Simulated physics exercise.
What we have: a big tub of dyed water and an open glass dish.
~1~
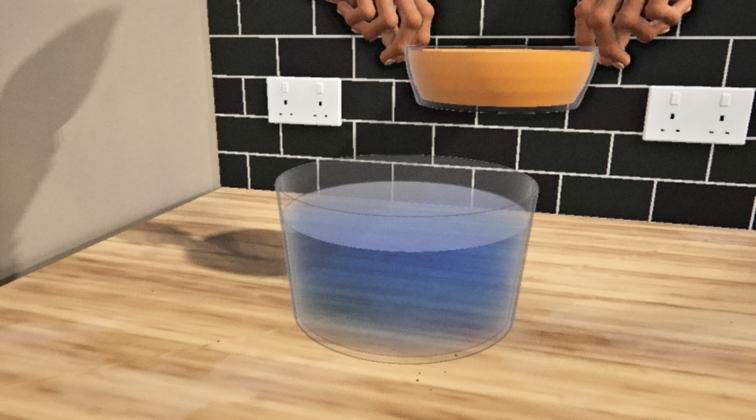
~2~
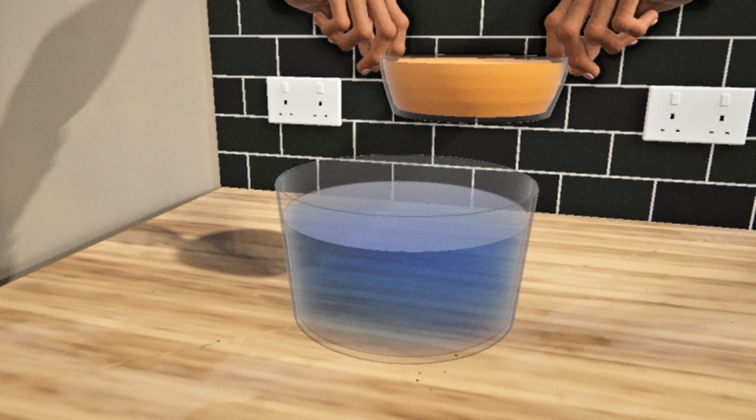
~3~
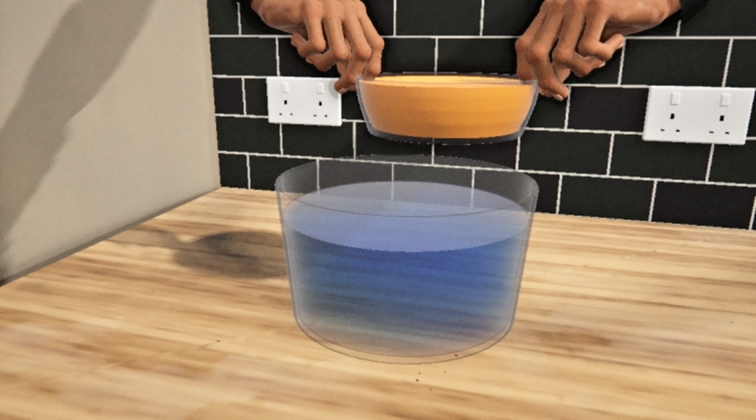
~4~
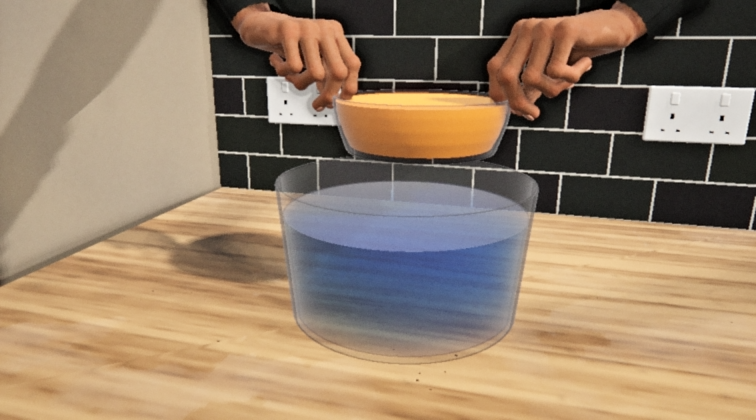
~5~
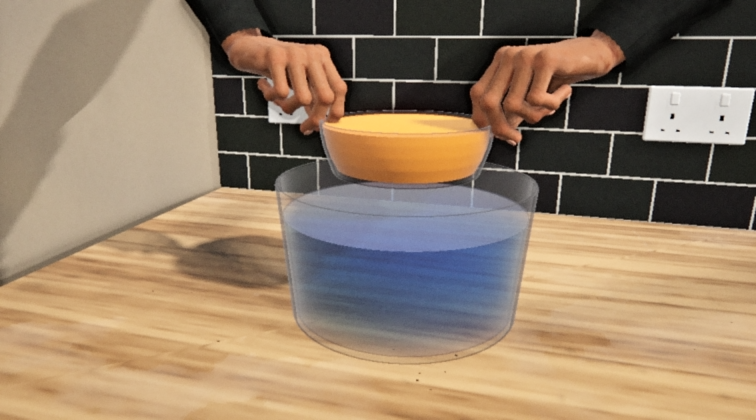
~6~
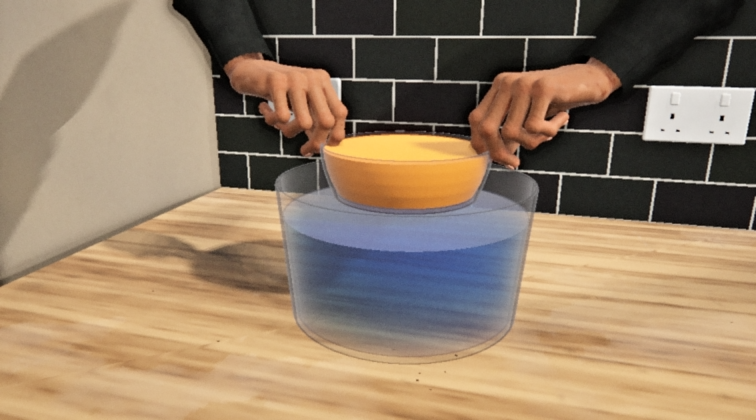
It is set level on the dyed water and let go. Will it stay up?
The dish sinks.
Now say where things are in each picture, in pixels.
The first picture shows dish (498, 73) nearly full; above the big tub.
The second picture shows dish nearly full, surface at (472, 62); coming down.
The third picture shows dish (446, 102) nearly full; lower.
The fourth picture shows dish nearly full, surface at (421, 101); lower still.
The fifth picture shows dish (406, 144) nearly full; close to the surface.
The sixth picture shows dish nearly full, surface at (406, 149); just over the surface.
A moment on, the dish dips into the dyed water.
Further on, dyed water pours in over its rim.
When it is over, the dish lies on the bottom.
